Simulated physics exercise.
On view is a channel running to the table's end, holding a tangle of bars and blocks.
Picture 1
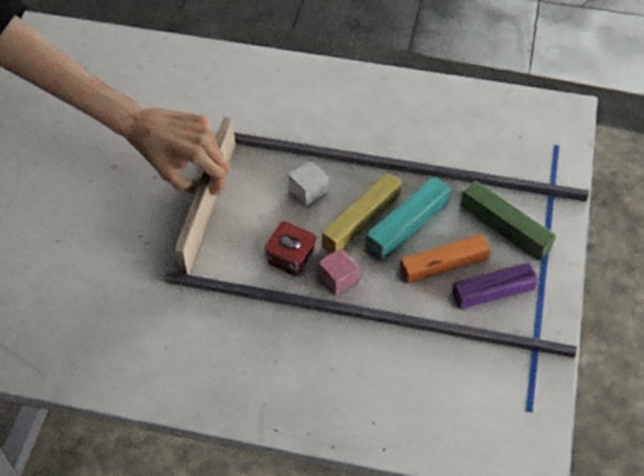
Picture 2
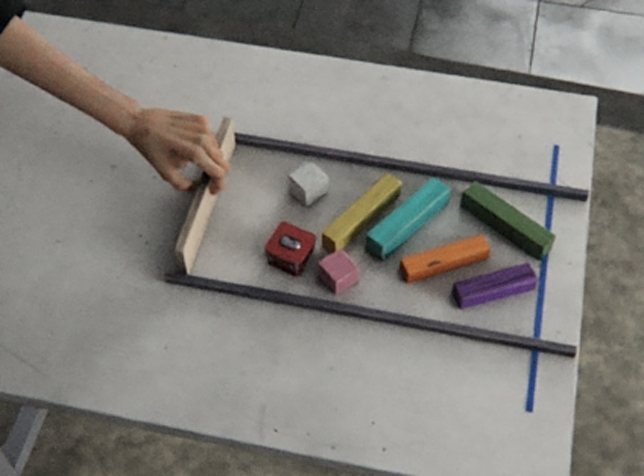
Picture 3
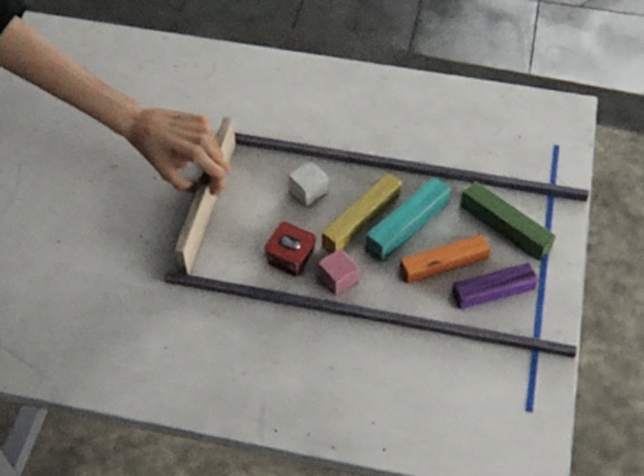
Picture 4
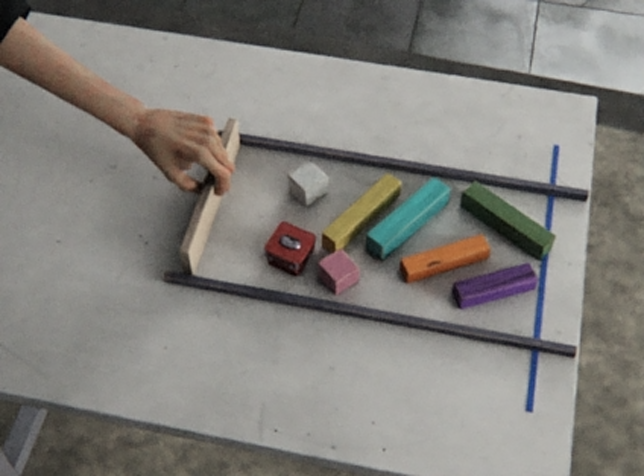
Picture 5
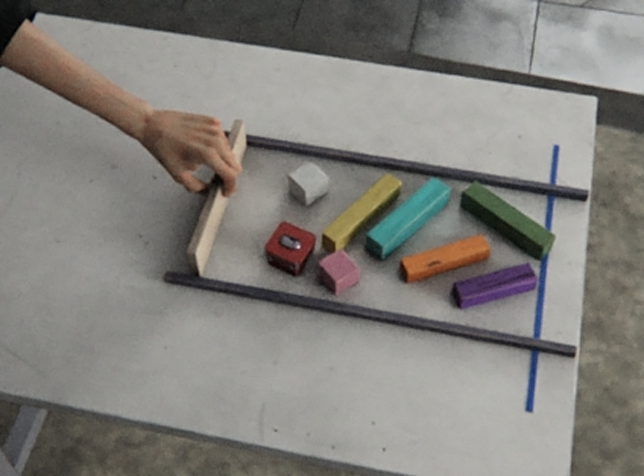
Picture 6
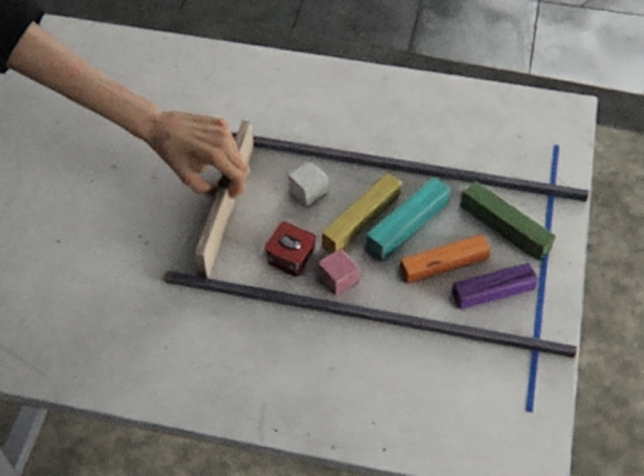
A hand held a wooden board still between two dark rails on a table, then slid it slightly right toward the colorful blocks and bars, which stayed where they were without being touched.
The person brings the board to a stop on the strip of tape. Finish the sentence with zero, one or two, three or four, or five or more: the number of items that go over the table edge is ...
The number of items that go over the table edge is five or more.
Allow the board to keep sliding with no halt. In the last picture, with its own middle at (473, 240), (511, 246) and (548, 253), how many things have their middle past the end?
1, 2 and 5.
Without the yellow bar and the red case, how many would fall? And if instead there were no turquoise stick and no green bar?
The number is 3 for the first case and 3 for the second.
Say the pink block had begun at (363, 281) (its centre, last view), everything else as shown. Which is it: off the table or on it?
It topples off.
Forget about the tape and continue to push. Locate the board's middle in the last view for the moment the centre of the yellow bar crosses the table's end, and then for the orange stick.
The middle is at (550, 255) when it's the yellow bar, and at (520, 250) when it's the orange stick.
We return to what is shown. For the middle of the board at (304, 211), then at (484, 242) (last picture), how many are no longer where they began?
The count is 4 at the first point and 8 at the second.
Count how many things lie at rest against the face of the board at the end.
Result: 3 in all.
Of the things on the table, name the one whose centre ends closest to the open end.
The one out in front is the yellow bar.
Soon after, none off yet; green bar at rest near (507, 220); purple stick at rest near (495, 286); orange stick at rest near (453, 257).
In the end, the number that fall off is five or more; gone, pink block, turquoise stick, orange stick, purple stick and green bar.
